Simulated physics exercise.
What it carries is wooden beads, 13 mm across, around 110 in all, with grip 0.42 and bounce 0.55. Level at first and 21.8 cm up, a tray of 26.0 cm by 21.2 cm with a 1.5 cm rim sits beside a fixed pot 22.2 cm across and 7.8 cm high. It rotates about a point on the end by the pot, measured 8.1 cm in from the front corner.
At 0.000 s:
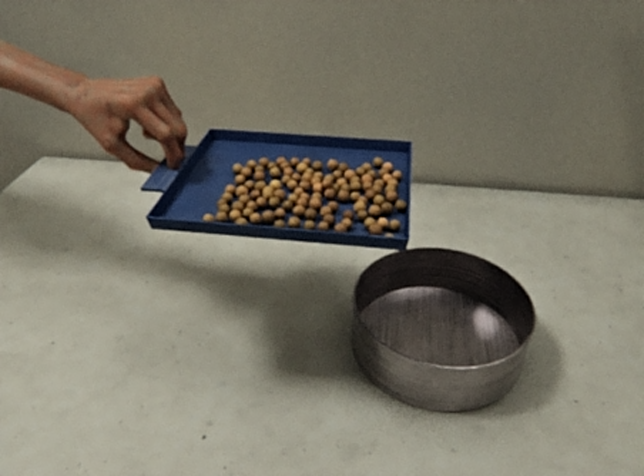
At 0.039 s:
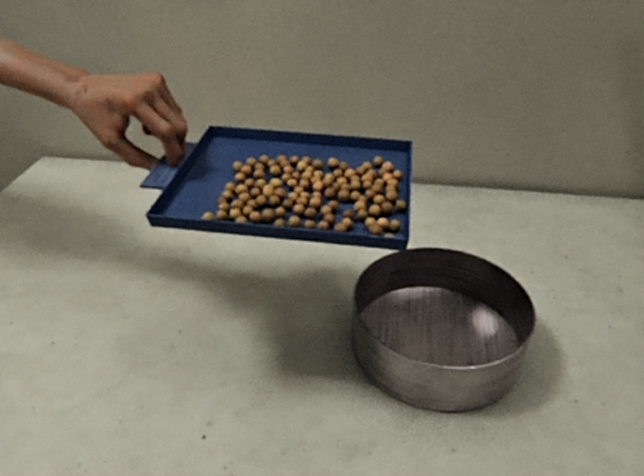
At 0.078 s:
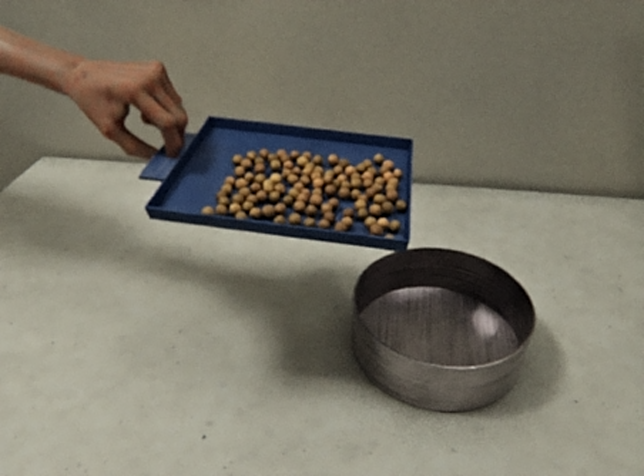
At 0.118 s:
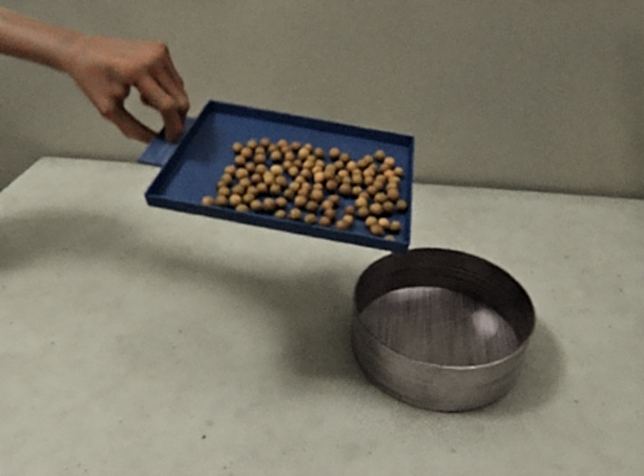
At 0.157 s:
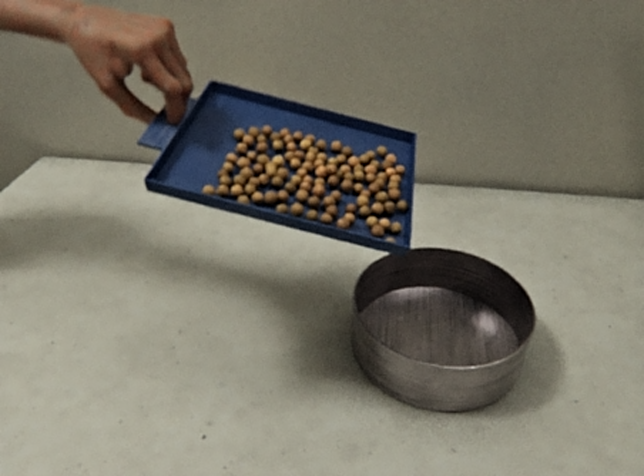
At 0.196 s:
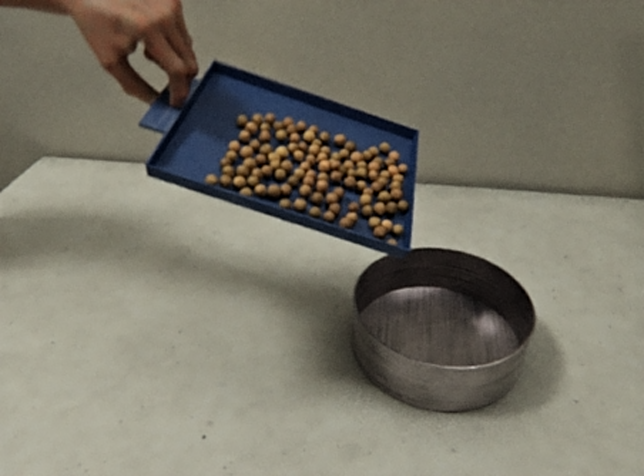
A blue tray of round brown wooden beads started out level, then a hand at the left raised its handle end, slanting it steadily down to the right beside a round metal pot.
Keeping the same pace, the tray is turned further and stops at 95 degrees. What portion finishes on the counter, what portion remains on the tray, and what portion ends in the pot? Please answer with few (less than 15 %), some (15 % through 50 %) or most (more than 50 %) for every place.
Counter: Some, tray: Few, pot: Most.
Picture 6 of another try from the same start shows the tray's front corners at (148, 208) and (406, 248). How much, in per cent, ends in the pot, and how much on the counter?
In the pot: 30 per cent; on the counter: 70 per cent.
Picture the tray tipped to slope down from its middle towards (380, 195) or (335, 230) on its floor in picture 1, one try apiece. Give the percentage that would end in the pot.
95 and 30 %.
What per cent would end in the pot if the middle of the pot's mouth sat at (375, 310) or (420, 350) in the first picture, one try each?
Spot one: Some 85 per cent; spot two: Some 95 per cent.
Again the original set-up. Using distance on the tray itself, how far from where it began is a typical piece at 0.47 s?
4 cm.
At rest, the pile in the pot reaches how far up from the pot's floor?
Some 1.5 cm above the floor.
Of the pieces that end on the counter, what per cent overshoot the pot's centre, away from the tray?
About 40 %.
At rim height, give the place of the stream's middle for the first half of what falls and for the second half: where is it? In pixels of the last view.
(420, 350) or so first, later (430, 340).
After 0.47 s, tilt 57 degrees; the tray holds 100 %, the pot 0 %.
After 0.65 s, tilt 82 degrees; the tray holds 95 %, the pot 0 %.
After 0.95 s, tilt 95 degrees; the tray holds 10 %, the pot 45 %.
By 2.0 s all is still; counter 30 %, tray 0 %, pot 70 %.
